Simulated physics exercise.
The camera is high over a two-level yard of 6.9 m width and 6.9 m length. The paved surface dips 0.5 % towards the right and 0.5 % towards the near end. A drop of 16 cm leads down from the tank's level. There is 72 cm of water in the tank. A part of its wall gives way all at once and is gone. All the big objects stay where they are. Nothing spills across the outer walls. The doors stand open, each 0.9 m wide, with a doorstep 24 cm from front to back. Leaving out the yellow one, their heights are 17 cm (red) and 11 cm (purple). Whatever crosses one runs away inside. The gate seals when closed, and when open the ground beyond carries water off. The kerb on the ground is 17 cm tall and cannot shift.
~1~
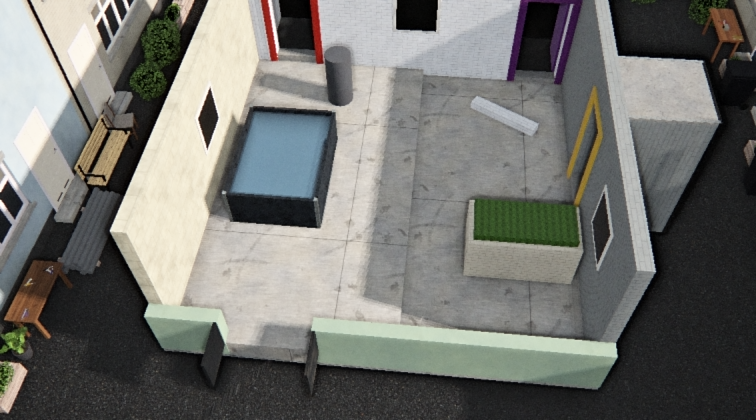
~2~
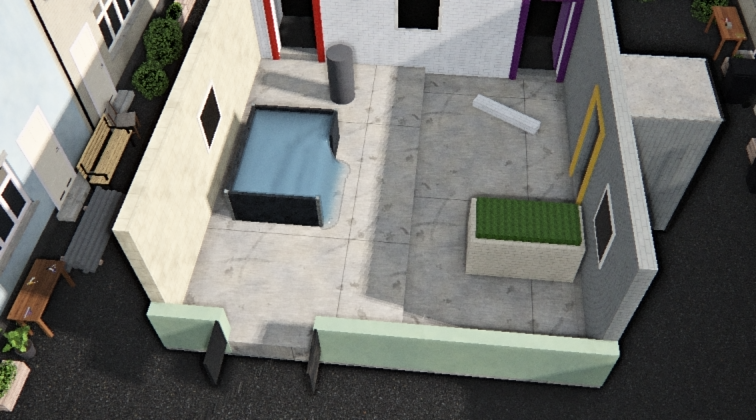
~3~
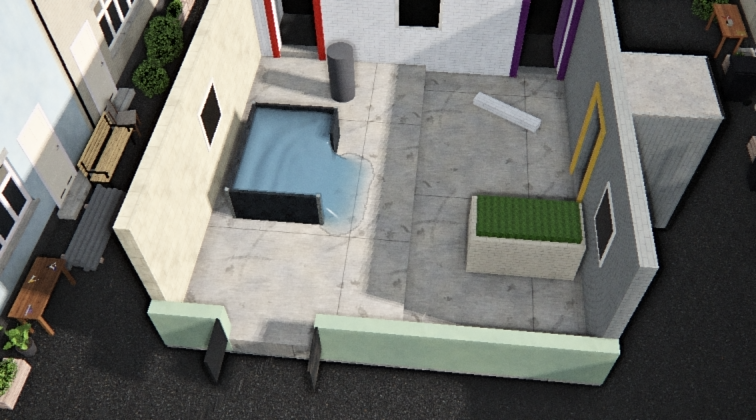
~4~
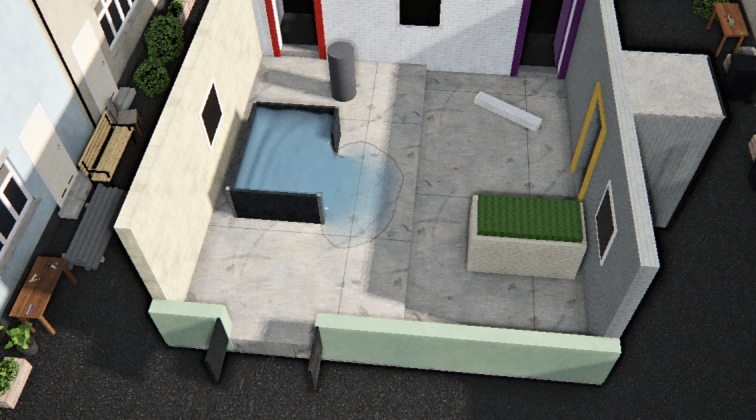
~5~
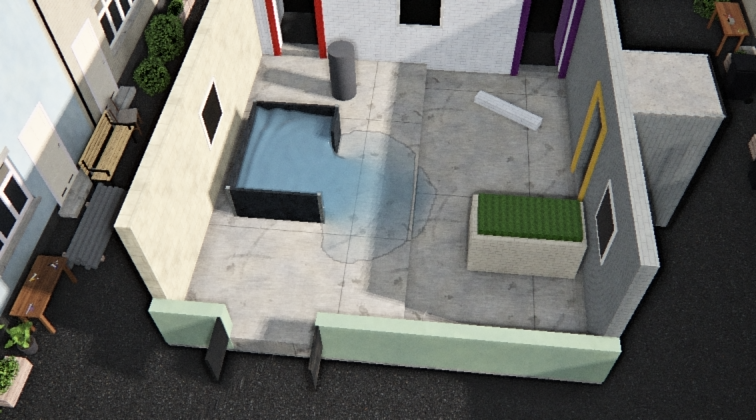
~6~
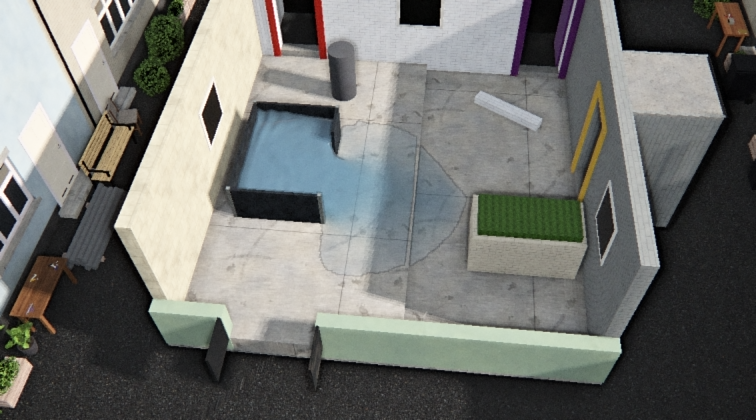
Water pouring from a broken dark-walled tank and spreading rightward across a pale paved yard, over a low step towards a grass-topped block.
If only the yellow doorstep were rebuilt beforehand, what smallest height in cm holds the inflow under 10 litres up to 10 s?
Some 25 cm above the ground.
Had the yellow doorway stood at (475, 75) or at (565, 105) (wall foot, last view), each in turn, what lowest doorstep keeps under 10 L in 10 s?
About 8.5 and 8.5 cm.
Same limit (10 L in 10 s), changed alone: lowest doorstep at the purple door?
Roughly 15 cm at purple.
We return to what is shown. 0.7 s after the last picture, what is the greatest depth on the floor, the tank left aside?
Roughly 34 cm.
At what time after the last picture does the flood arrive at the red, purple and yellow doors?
Red not within the 10 s, purple 2.2 s, yellow 0.7 s.
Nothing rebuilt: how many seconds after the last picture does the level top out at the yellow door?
Around 1.6 s.
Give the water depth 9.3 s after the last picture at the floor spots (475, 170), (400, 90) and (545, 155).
In that order: 10, 0 and 14 cm.
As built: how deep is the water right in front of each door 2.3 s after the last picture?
Depths in cm: Red 0, purple 6, yellow 26.
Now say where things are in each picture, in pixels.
Still water, 72 cm deep, in the tank at (282, 153); the yellow door at (582, 162) is dry, in the first picture.
Water pours out at (325, 185) and has run 0.3 m, to (346, 173); about 6 cm deep outside, 72 cm at the back, in the second picture.
The front is at (370, 175), 0.8 m from the gap at (326, 183); 1.1 m2 of floor is wet, 71 cm left at the back, in the third picture.
The front is at (397, 190), 1.3 m from the gap at (327, 183); 2.5 m2 of floor is wet, 64 cm left at the back, in the fourth picture.
The front is at (430, 202), 2.0 m from the gap at (327, 183); 4.6 m2 of floor is wet, 63 cm left at the back, in the fifth picture.
Water pours out at (327, 183) and has run 2.6 m, to (461, 204); about 6 cm deep outside, 59 cm at the back; 2.2 m in a straight line remain to the yellow door at (587, 156), in the sixth picture.
Then, 0.7 s after the last picture water covers 35 % of the floor, deepest (34 cm) near (576, 228); 9 cm at the yellow door, 0 litres in over its 21 cm doorstep.
Then, 2.3 s after the last picture water covers 50 % of the floor, deepest (30 cm) near (577, 360); 26 cm at the yellow door, 26 litres in over its 21 cm doorstep.
Then, 9.3 s after the last picture water covers 55 % of the floor, deepest (16 cm) near (575, 220); 14 cm at the yellow door, 34 litres in over its 21 cm doorstep.
At the yellow door as built, the water peaked near 29 cm, 1.5 s after the last picture.
Run again over the same 10 s with other heights there, 34 litres in over 21 cm, 3 litres over 28 cm. The limit of 10 litres is kept from about 25 cm up.
